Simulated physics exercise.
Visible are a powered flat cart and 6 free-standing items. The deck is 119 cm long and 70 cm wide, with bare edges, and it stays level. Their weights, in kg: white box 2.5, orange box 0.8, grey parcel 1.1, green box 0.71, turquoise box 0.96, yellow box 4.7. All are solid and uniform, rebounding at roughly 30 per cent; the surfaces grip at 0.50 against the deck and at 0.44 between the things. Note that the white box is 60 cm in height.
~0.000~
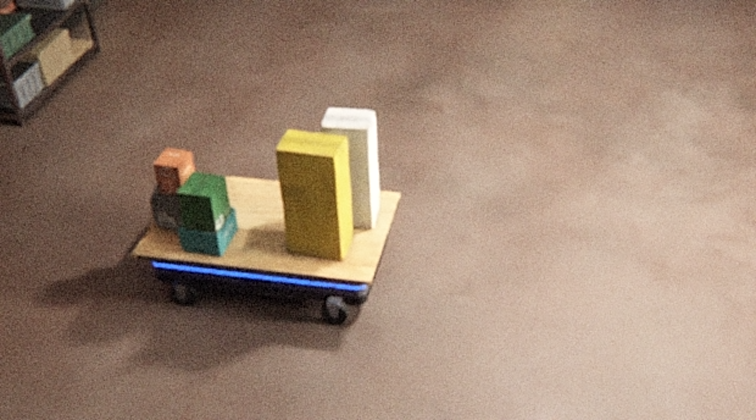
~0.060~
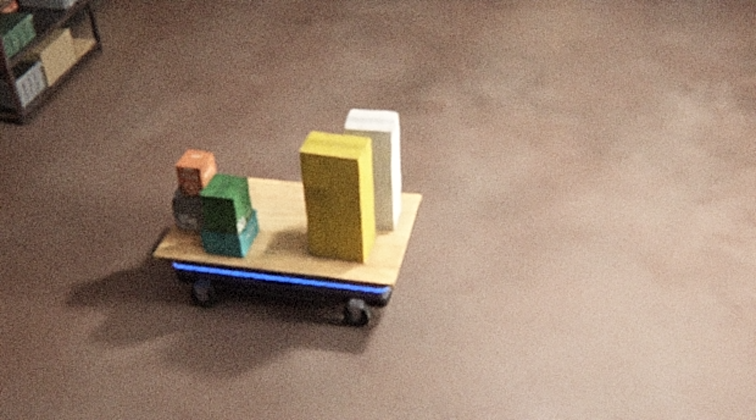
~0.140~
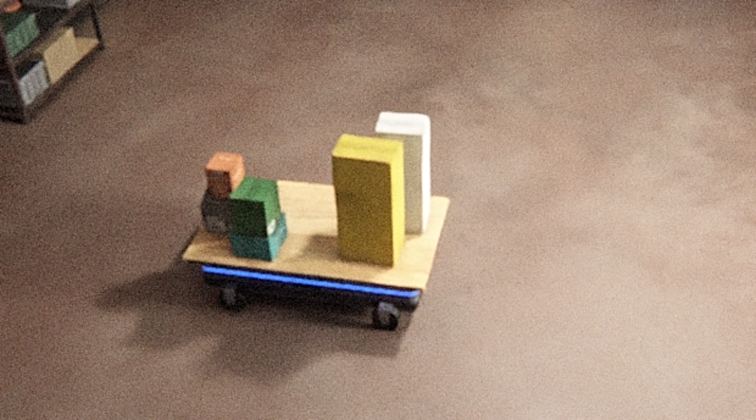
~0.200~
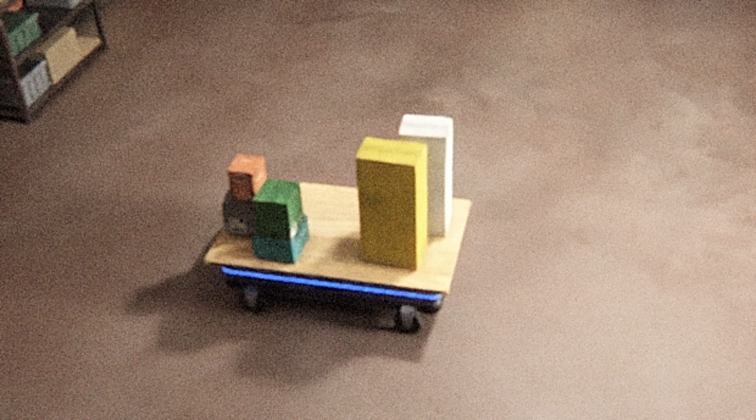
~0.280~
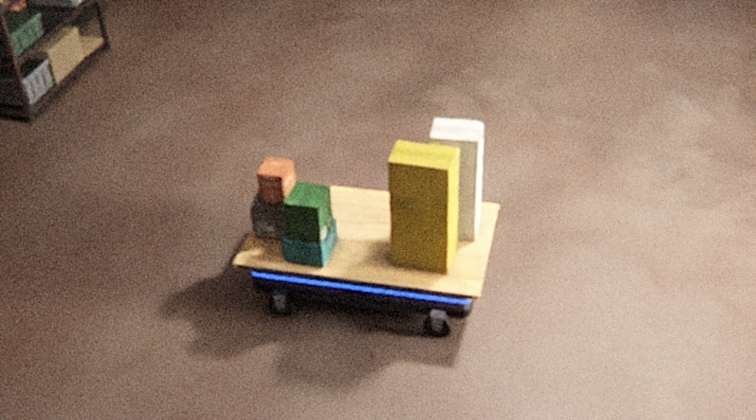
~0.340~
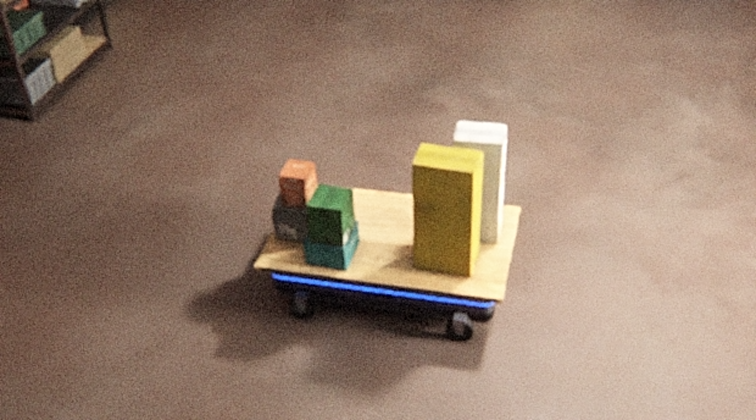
A flat wooden-topped cart with a glowing blue strip along its side stands out on a plain brownish floor, seen from above at an angle, with part of a stocked shelf at upper left. On its deck, an orange box sits on a grey parcel beside a green box on a turquoise one, while tall yellow and white boxes stand at right. The cart rolls steadily rightward, its load keeping its arrangement.
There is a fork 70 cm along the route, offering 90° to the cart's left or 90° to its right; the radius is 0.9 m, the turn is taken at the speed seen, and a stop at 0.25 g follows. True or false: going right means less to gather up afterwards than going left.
True.
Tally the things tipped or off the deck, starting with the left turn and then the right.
Turning left 3, turning right 2.
Turning left. At 0.74 s, cart 141 cm along, turned 36°; yellow box now off the deck; white box leaning 61° near (624, 172); green box slid 6 cm.
After 1.14 s, cart 217 cm along, turned 84°; white box and green box now off the deck; turquoise box slid 2 cm.
After 1.64 s, cart 295 cm along, turned 90°; turquoise box slid 2 cm.
At rest (2.5 s), off the deck, white box, green box and yellow box; the other 3 in place, give or take 10 cm. Seen from the same camera at the end, orange box near (573, 46).
Turning right instead, white box and yellow box tipped over or off the deck, 2 of 6 in all.
